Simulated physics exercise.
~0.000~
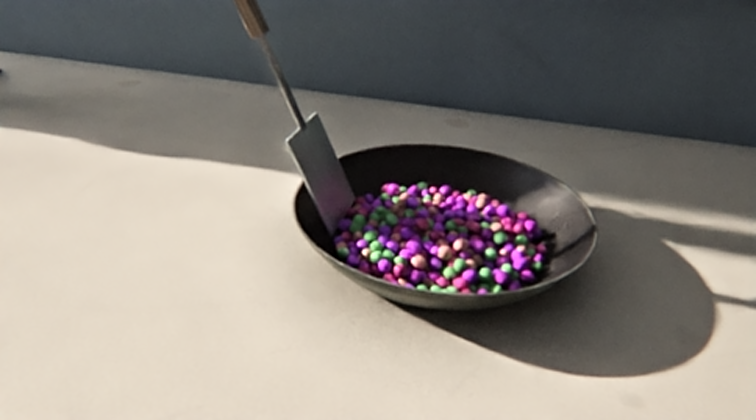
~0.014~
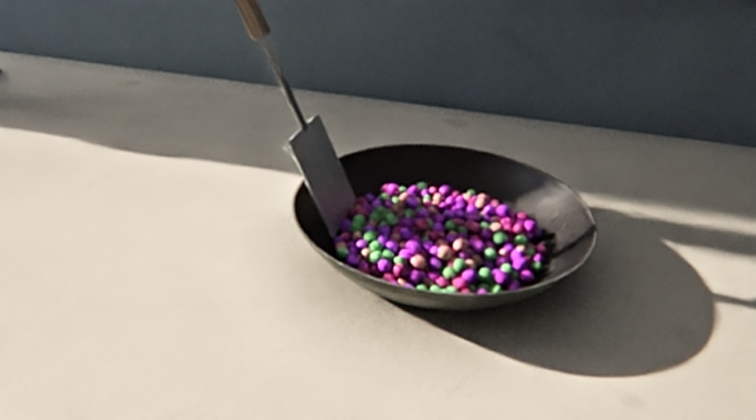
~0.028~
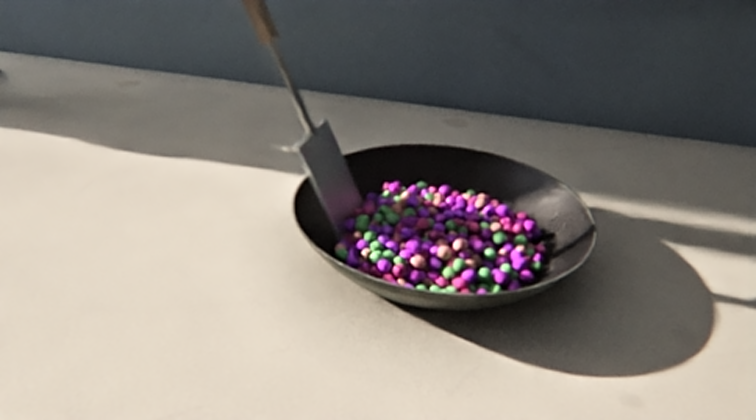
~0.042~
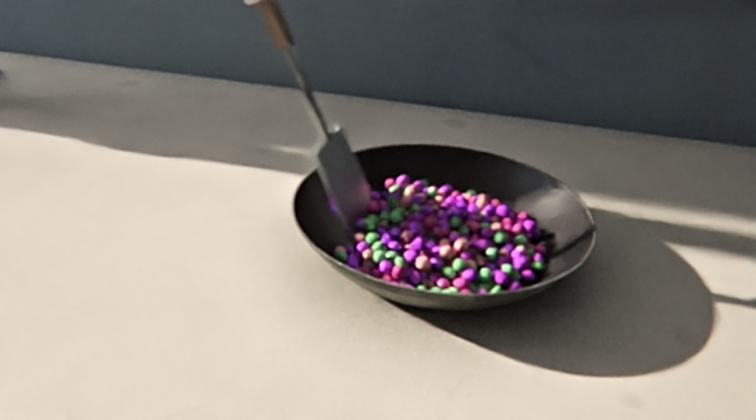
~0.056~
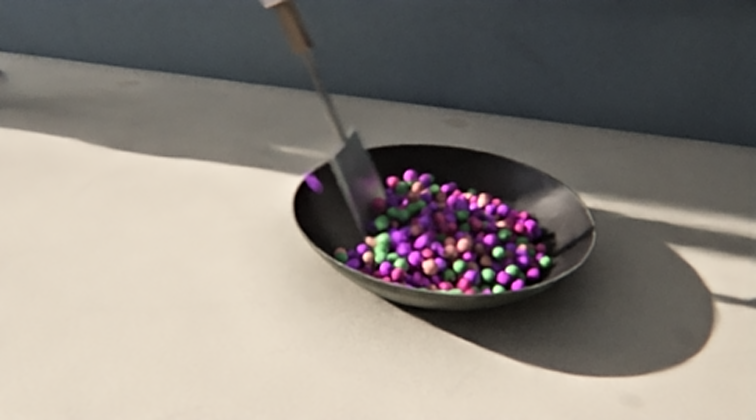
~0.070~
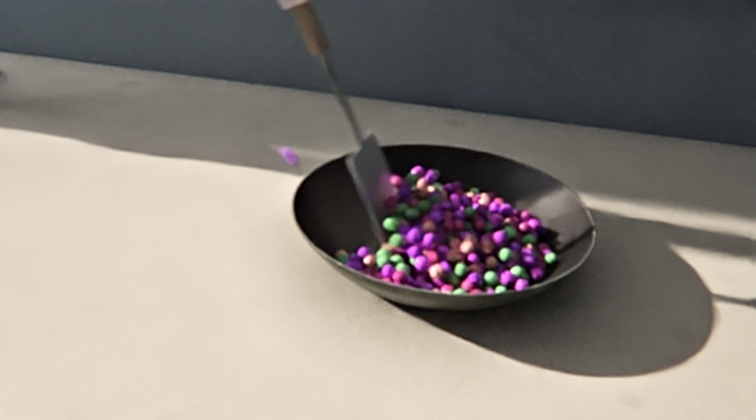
A spatula pushes colourful balls rightward in a pan, and one purple ball flies out left.
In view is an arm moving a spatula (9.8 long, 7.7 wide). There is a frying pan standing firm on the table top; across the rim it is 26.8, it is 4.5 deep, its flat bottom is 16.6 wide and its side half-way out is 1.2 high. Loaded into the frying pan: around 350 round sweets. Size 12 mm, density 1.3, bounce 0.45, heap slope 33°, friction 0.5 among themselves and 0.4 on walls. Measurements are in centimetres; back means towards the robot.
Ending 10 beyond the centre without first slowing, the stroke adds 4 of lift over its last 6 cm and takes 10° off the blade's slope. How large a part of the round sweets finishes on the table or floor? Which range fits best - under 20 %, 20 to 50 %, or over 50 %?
The range that fits: 20 to 50 %.
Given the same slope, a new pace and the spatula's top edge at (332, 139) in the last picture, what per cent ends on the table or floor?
Roughly 20 per cent.
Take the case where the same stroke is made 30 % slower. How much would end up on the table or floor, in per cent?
Roughly 20 per cent, I'd say.
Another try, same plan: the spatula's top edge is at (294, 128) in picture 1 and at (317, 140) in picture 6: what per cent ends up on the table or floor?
Some 15 percent ends up on the table or floor.
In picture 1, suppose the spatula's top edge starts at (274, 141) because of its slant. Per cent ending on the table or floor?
About 25 per cent.
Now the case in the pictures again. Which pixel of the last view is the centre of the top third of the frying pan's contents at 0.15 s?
I'd put it somewhere near (511, 221).
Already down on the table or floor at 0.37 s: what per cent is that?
About 10 per cent.
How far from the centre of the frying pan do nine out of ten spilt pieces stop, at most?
Seen from above, roughly 70 cm.
After 0.11 s, sloping 65°, highest piece 13 above the table; 350 in the frying pan, 1 on the blade or in flight.
After 0.15 s, sloping 62°, highest piece 17 above the table; 349 in the frying pan, 2 on the blade or in flight.
After 0.37 s, sloping 55°, highest piece 18 above the table; 256 in the frying pan, 35 on the table or floor, 60 on the blade or in flight.
After 1.42 s, sloping 55°, highest piece 4 above the table; 256 in the frying pan, 95 on the table or floor.
At rest, 256 in the frying pan, 95 on the table or floor. That is 27 % on the table or floor.
